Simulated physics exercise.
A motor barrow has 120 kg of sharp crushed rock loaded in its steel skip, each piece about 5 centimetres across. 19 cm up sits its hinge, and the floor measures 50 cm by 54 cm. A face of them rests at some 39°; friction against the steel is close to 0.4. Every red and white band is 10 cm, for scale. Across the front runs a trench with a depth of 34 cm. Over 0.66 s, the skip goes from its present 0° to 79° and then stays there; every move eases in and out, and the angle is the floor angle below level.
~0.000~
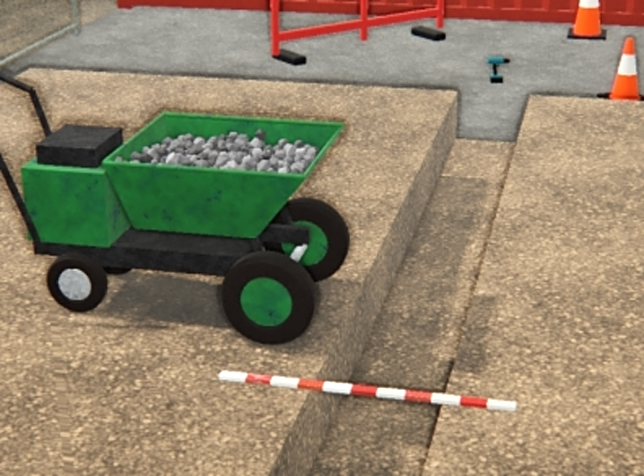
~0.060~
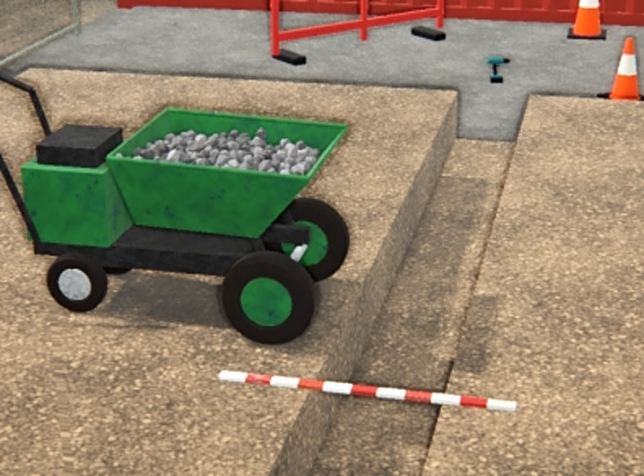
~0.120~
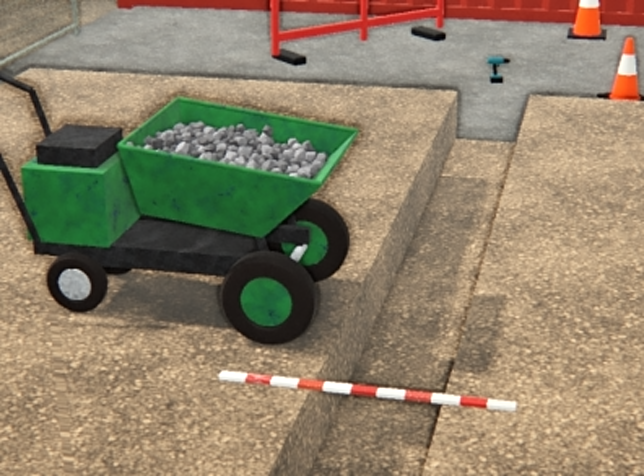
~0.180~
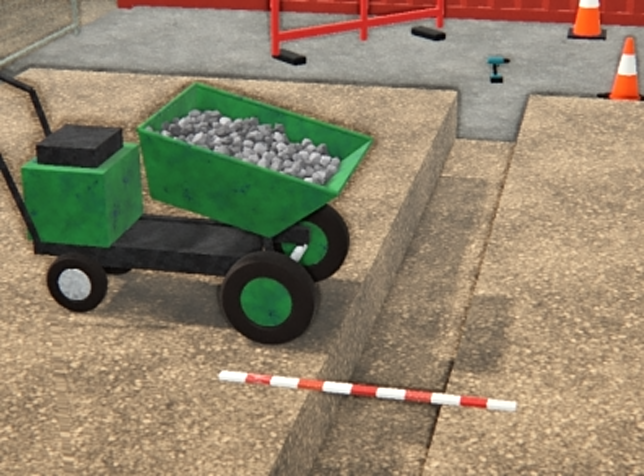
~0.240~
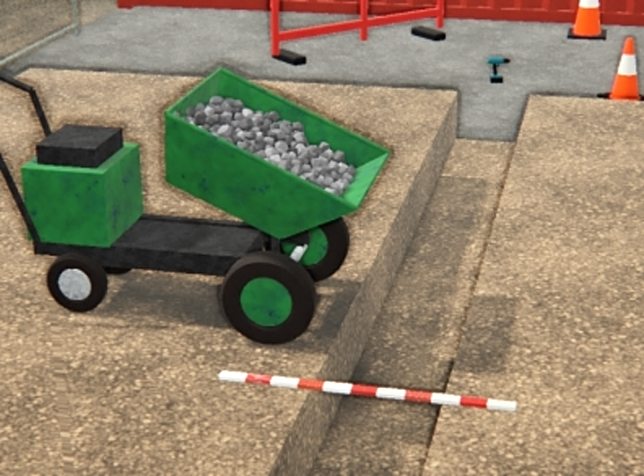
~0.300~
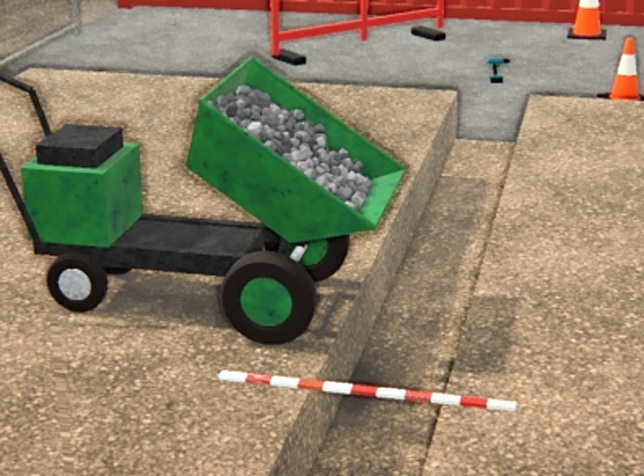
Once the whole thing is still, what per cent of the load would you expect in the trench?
I would expect about 52 per cent.
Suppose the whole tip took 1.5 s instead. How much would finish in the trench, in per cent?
I'd put it at roughly 75 per cent.
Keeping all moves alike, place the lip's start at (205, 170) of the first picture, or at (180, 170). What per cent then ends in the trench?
Roughly 100 percent for the first, and 75 percent for the second.
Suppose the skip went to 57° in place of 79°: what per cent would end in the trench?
In that case near 15 per cent.
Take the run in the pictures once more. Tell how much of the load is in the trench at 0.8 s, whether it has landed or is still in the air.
I'd say near 20 per cent at that time.
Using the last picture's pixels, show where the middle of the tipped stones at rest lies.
At about pixel (458, 360) in the last view.
After 0.5 s the floor is at 67°; 100 % in the skip; the foremost stones are at (406, 263).
After 0.8 s the floor is at 79°; 56 % in the skip, 19 % in the trench, 26 % past the trench; the foremost stones are at (516, 348).
After 1.1 s the floor is at 79°; 8 % in the skip, 42 % in the trench, 50 % past the trench; the foremost stones are past the picture's edge.
After 3.1 s the floor is at 79°; 0 % in the skip, 52 % in the trench, 48 % past the trench; the foremost stones are past the picture's edge.
